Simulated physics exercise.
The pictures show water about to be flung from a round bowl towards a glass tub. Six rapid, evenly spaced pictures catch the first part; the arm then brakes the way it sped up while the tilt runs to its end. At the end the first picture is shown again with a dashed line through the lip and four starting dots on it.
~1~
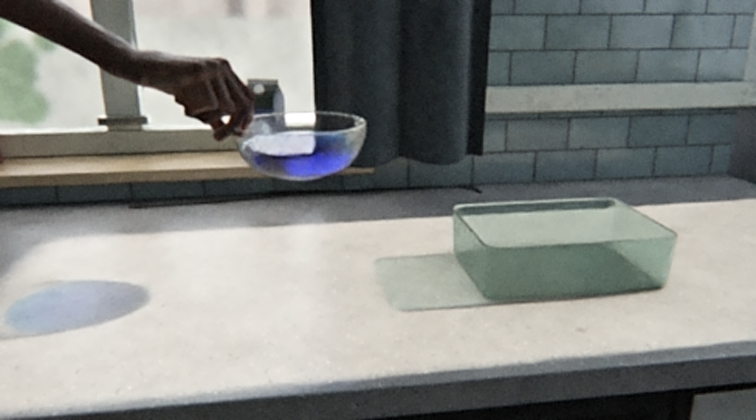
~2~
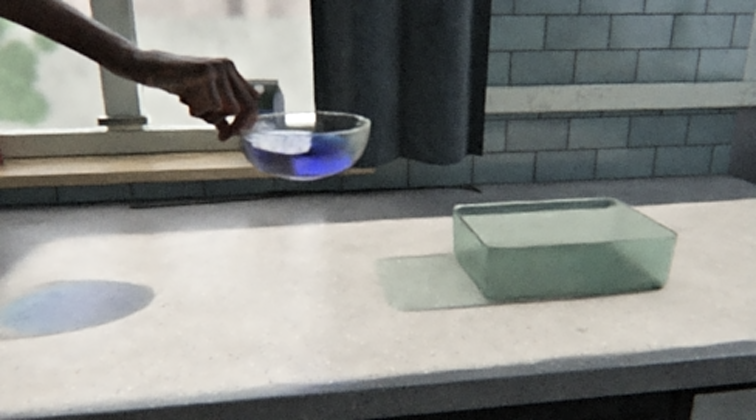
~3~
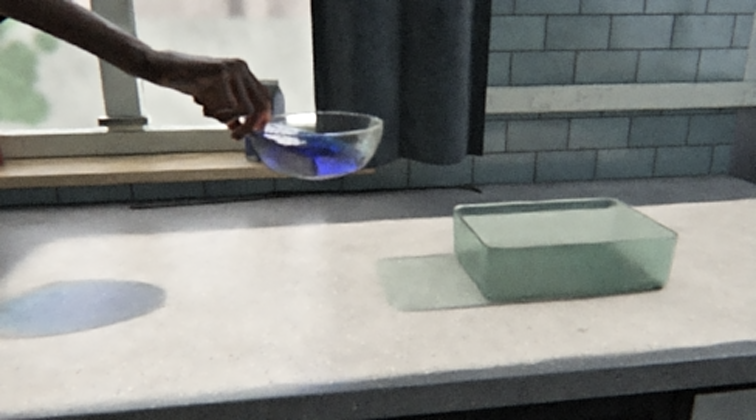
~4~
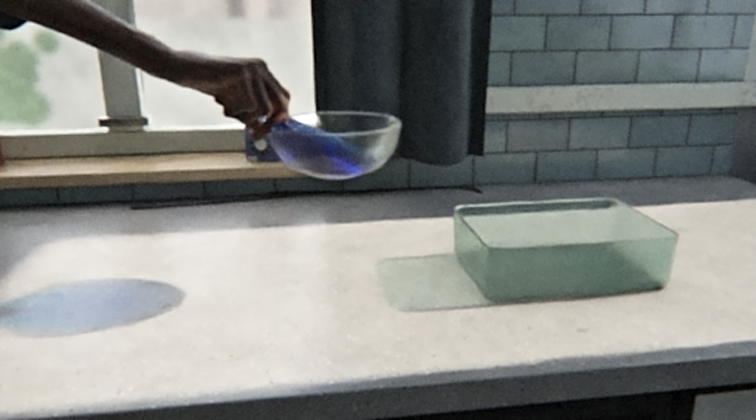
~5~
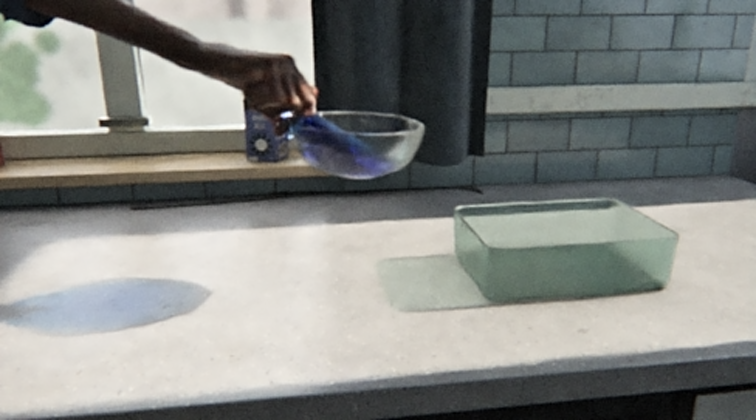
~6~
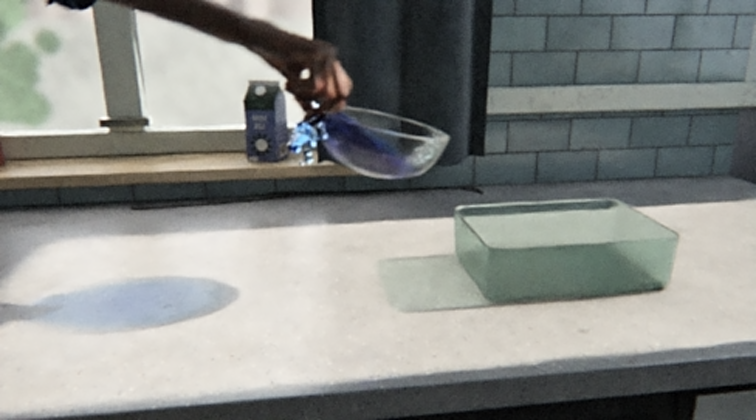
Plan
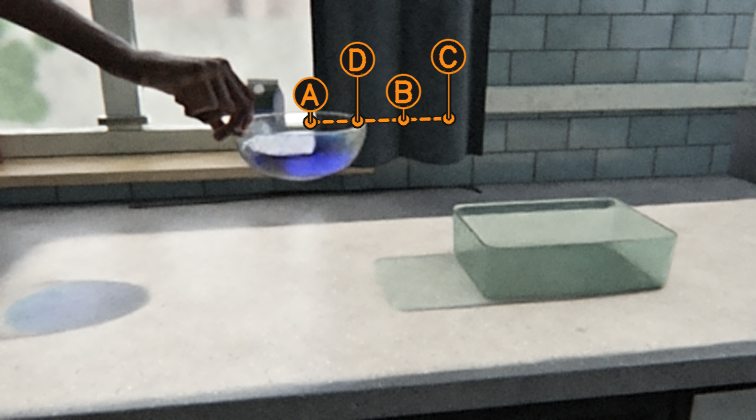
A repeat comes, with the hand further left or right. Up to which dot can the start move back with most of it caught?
That is place A.
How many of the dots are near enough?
All of the four.
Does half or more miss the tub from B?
No.
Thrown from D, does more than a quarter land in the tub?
Yes, clearly.
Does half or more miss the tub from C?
No.
In orange, A at (310, 122); B at (403, 119); C at (448, 118); D at (357, 121).
With A, about 65 % lands in the tub, 27 % falls short and 8 % goes beside or beyond.
With B, about 83 % lands in the tub, 11 % falls short and 6 % goes beside or beyond.
With C, about 64 % lands in the tub, 10 % falls short and 26 % goes beside or beyond.
With D, about 77 % lands in the tub, 14 % falls short and 10 % goes beside or beyond.
